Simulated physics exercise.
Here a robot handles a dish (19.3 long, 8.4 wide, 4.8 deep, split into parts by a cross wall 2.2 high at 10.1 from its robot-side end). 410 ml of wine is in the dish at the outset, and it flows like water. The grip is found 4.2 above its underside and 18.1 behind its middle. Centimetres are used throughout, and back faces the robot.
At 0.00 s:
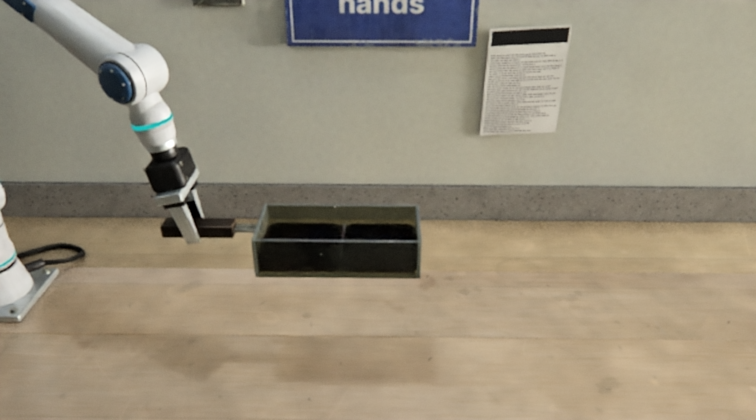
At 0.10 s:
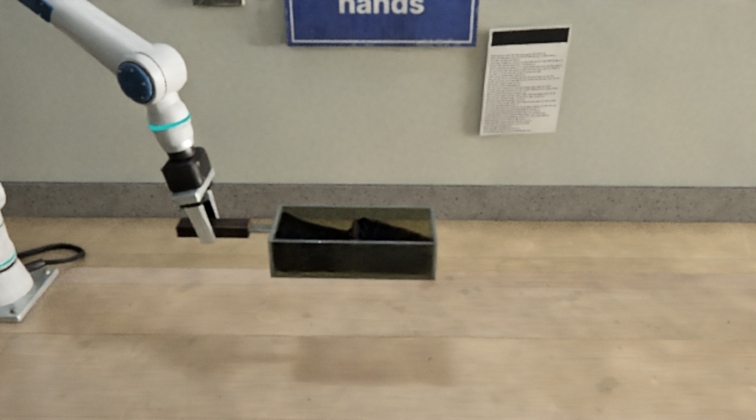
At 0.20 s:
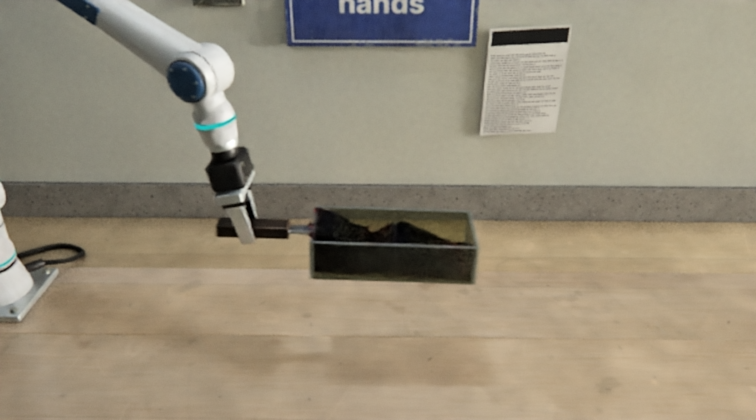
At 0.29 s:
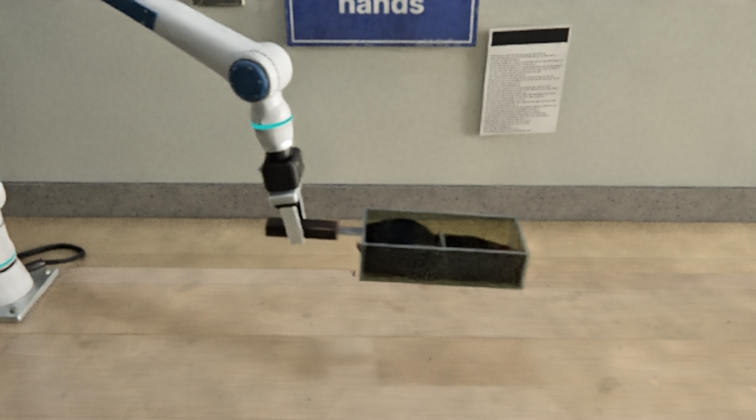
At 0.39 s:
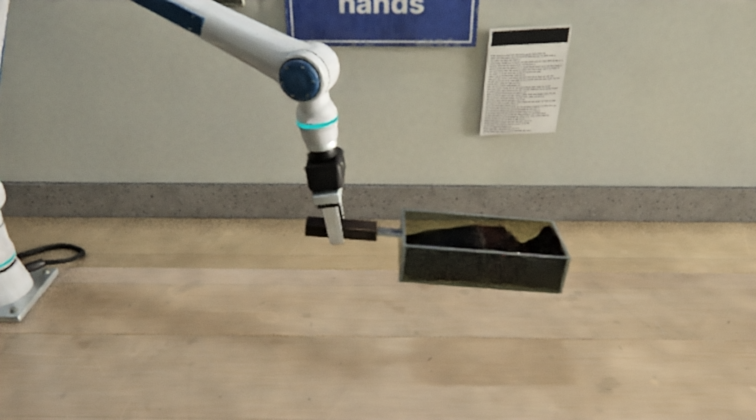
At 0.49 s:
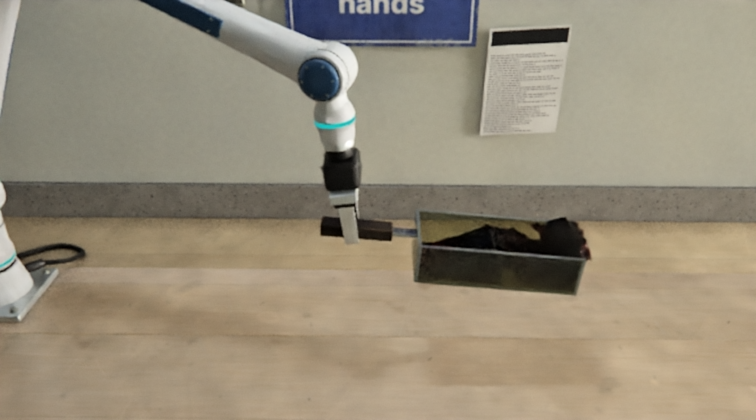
A robot arm carried a divided glass dish of dark liquid to the right above a wooden surface, and the liquid sloshed up toward the left, then surged to the right as the dish tilted slightly.
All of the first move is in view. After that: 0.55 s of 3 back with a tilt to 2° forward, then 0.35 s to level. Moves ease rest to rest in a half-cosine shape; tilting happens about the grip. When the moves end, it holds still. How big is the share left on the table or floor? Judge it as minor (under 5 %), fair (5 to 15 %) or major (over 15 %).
Fair.
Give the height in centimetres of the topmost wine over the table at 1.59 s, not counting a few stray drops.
Up to 20 cm.
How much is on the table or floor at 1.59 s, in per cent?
About 8 percent.
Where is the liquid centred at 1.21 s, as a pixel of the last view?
Somewhere close to (479, 249), I'd say.
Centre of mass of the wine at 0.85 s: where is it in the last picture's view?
Near (487, 253).
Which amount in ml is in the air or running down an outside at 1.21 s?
Estimate: About 0 ml.
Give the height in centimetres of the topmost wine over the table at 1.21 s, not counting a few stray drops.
Stray drops aside, I'd put it at close to 20 cm.
By 0.85 s, tilted 3° forward, liquid up to 20 above the table; 230 ml in the far-side part, 145 ml in the robot-side part, 35 ml on the table or floor.
By 1.21 s, tilted 1° forward, liquid up to 20 above the table; 205 ml in the far-side part, 165 ml in the robot-side part, 35 ml on the table or floor.
By 1.59 s, level, liquid up to 20 above the table; 200 ml in the far-side part, 175 ml in the robot-side part, 35 ml on the table or floor.
By 2.39 s, level, liquid up to 20 above the table; 195 ml in the far-side part, 180 ml in the robot-side part, 35 ml on the table or floor.
Final state, 195 ml in the far-side part, 180 ml in the robot-side part, 35 ml on the table or floor. That is 8 % on the table or floor.
